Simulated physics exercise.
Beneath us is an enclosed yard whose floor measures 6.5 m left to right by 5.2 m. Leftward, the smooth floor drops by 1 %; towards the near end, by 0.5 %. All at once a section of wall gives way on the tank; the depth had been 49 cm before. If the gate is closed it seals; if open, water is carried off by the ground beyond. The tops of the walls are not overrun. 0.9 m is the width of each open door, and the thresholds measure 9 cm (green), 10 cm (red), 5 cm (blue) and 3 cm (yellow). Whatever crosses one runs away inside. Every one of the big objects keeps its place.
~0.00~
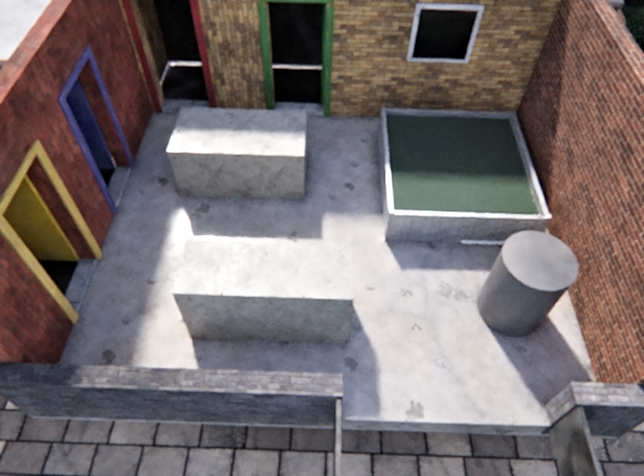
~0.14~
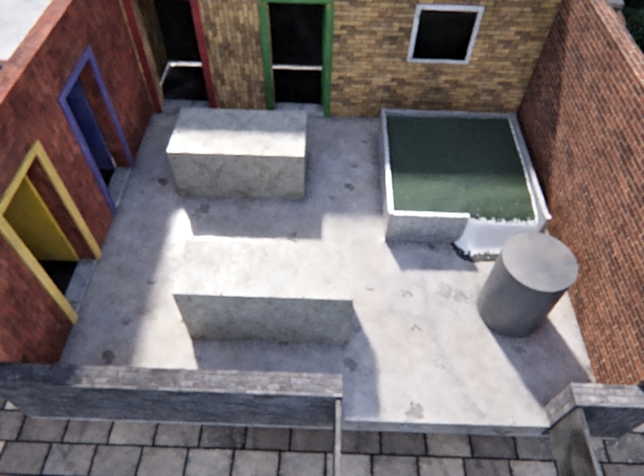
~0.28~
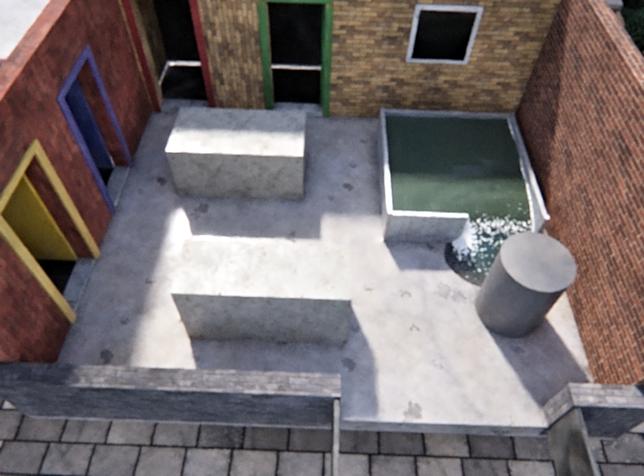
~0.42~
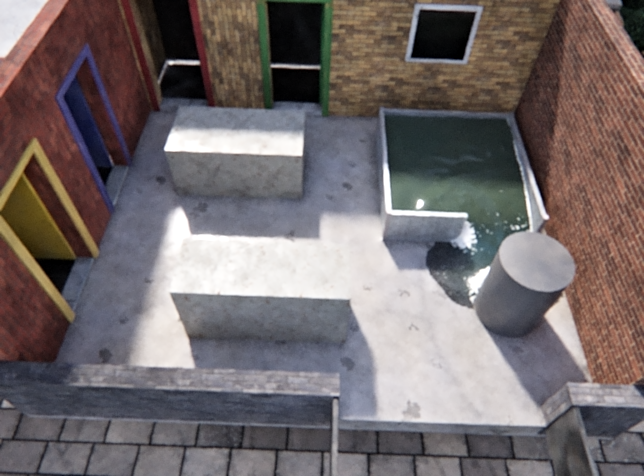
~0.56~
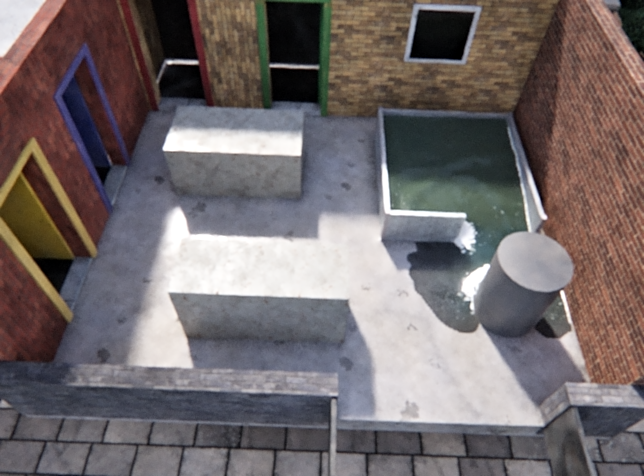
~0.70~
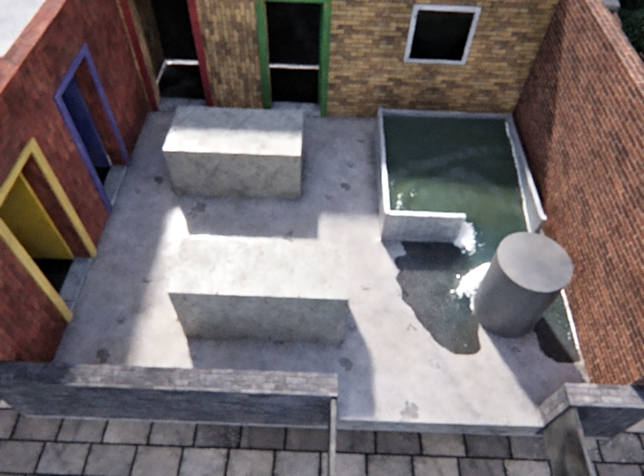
Water pours from a gap in the tank's wall and spreads around the grey cylinder.
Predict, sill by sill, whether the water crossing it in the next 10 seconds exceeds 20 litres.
My prediction: At the green door it is 20 litres or less; at the red door it is 20 litres or less; at the blue door it is 20 litres or less; at the yellow door it is above 20 litres.
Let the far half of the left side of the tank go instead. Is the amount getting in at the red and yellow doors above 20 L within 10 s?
Here's how it goes: Red exceeds it, yellow exceeds it.
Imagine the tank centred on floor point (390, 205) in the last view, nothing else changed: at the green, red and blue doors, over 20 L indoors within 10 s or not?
Against that limit: Green not over, red under, blue below.
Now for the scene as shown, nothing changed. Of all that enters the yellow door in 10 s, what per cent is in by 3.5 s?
By that time, around 0 per cent.
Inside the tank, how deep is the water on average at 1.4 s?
Some 38 cm on average.
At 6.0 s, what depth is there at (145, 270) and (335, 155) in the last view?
Depths, in the order asked: Roughly 2 cm, then 0 cm.
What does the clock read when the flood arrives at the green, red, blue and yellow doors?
Green = 5.0 s, red = 6.5 s, blue = 5.0 s, yellow = 4.0 s.
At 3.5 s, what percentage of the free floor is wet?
Around 50 per cent.
After 1.4 s water covers 20 % of the floor and is deepest (40 cm) near (502, 277); green door not reached, red door not reached, blue door not reached, yellow door not reached.
After 2.2 s water covers 35 % of the floor and is deepest (38 cm) near (588, 392); green door not reached, red door not reached, blue door not reached, yellow door not reached.
After 3.5 s water covers 50 % of the floor and is deepest (26 cm) near (588, 392); green door not reached, red door not reached, blue door not reached, yellow door not reached.
After 6.0 s water covers 75 % of the floor and is deepest (18 cm) near (593, 407); green door 3 cm at the sill, 0 L in, red door not reached, blue door 5 cm at the sill, 0 L in, yellow door 9 cm at the sill, 11 L in.
After 10.0 s water covers 90 % of the floor and is deepest (12 cm) near (44, 388); green door 2 cm at the sill, 0 L in, red door 9 cm at the sill, 0 L in, blue door 7 cm at the sill, 6 L in, yellow door 5 cm at the sill, 38 L in.
